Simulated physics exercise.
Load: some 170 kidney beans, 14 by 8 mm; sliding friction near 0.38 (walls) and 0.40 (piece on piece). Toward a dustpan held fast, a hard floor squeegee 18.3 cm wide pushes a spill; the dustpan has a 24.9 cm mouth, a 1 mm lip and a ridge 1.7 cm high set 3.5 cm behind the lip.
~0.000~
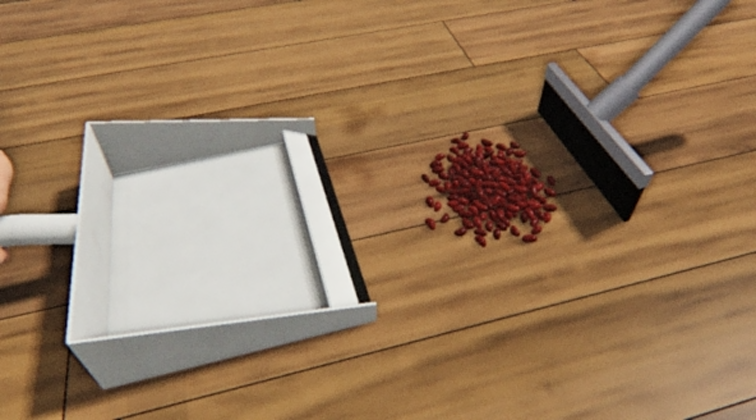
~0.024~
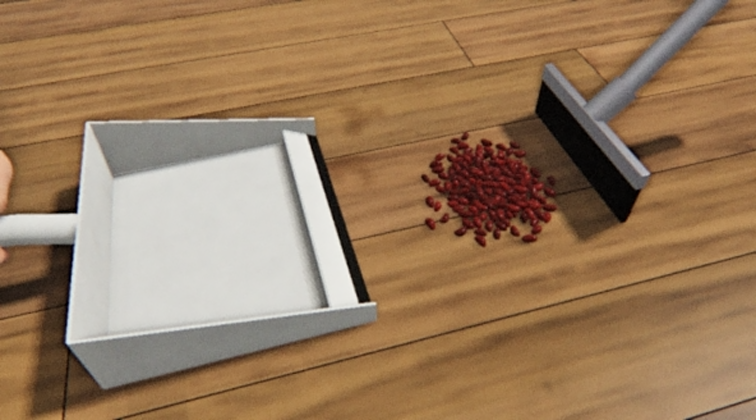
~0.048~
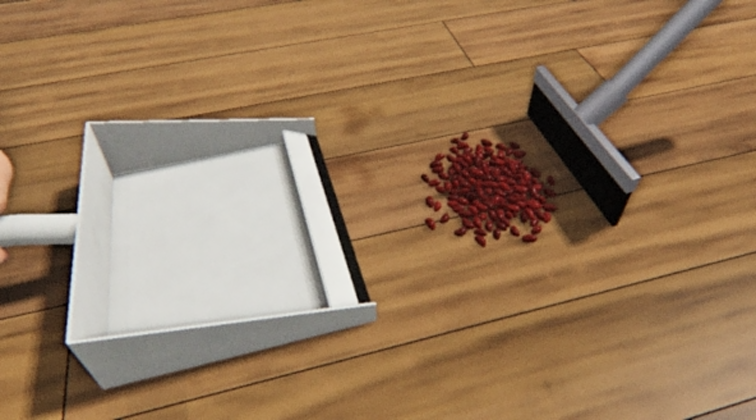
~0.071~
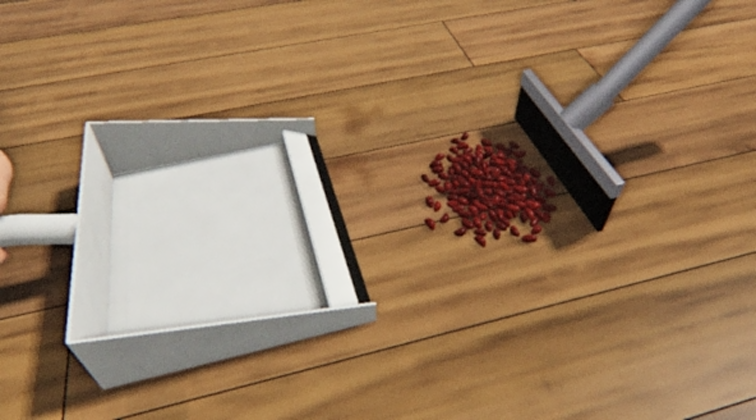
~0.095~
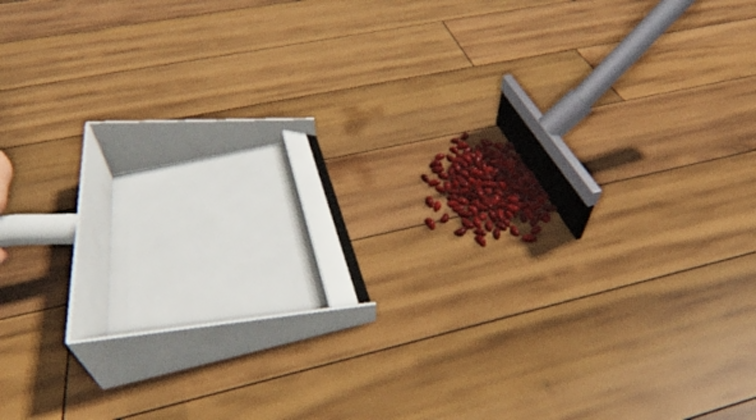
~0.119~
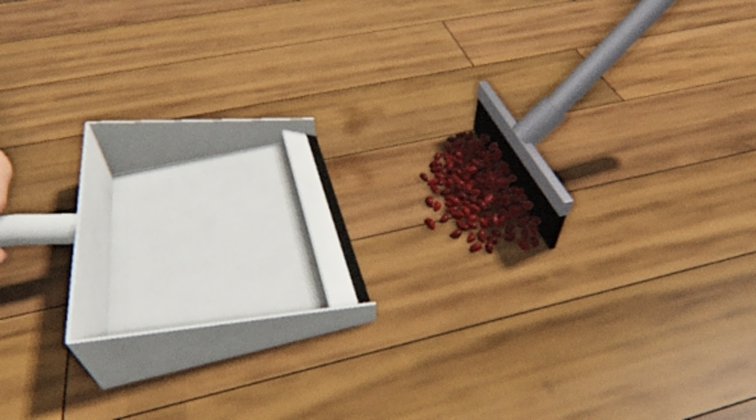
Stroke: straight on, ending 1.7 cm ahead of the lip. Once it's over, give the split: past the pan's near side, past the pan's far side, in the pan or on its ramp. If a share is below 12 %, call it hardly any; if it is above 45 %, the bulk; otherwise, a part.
Near side: Hardly any. Far side: Hardly any. Pan: The bulk.
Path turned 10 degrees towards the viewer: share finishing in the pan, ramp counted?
Pan plus ramp: Some 55 %.
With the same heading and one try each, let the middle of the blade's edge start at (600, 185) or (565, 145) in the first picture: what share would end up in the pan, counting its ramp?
First try about 55 per cent, second about 60 per cent.
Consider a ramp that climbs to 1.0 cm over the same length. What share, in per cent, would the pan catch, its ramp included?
Close to 75 per cent then.
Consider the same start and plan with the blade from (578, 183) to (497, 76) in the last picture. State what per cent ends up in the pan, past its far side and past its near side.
Pan 45; far 5; near 0.
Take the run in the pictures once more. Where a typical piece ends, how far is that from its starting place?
20 cm, roughly.
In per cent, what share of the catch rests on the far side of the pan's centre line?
I'd say near 40 per cent.
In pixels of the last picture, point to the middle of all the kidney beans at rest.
Centre at rest, approx.: (320, 236) px.
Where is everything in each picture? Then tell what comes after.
Blade from (643, 181) to (550, 74), moved 0.0 cm, 0 of the pieces shifted so far; middle of the pieces at (490, 191); pan at (209, 244), in the first frame.
Blade from (639, 182) to (548, 75), moved 0.4 cm, 0 of the pieces shifted so far; middle of the pieces at (490, 191), in the second frame.
Blade from (630, 185) to (539, 77), moved 1.4 cm, 0 of the pieces shifted so far; middle of the pieces at (490, 191), in the third frame.
Blade from (614, 190) to (526, 81), moved 3.1 cm, 0 of the pieces shifted so far; middle of the pieces at (490, 191), in the fourth frame.
Blade from (592, 198) to (506, 86), moved 5.6 cm, 12 of the pieces shifted so far; middle of the pieces at (490, 191), in the fifth frame.
Blade from (564, 208) to (483, 93), moved 8.5 cm, 159 of the pieces shifted so far; middle of the pieces at (476, 184); pan at (208, 244). Its pace works out near 1.24 m/s, heading 7 degrees towards the viewer's side, in the sixth frame.
Then, at 0.20 s, middle of the blade 8 cm from the lip; 0 % over the lip, far side 0 %, near side 5 %.
After 0.25 s, middle of the blade 3 cm from the lip; 20 % over the lip, far side 0 %, near side 5 %.
After 0.45 s, middle of the blade 2 cm from the lip; 70 % over the lip, far side 0 %, near side 10 %.
In the end, at 2.5 s, near side 10 %, far side 0 %, pan 65 %, in front of the lip or behind the blade 25 %.
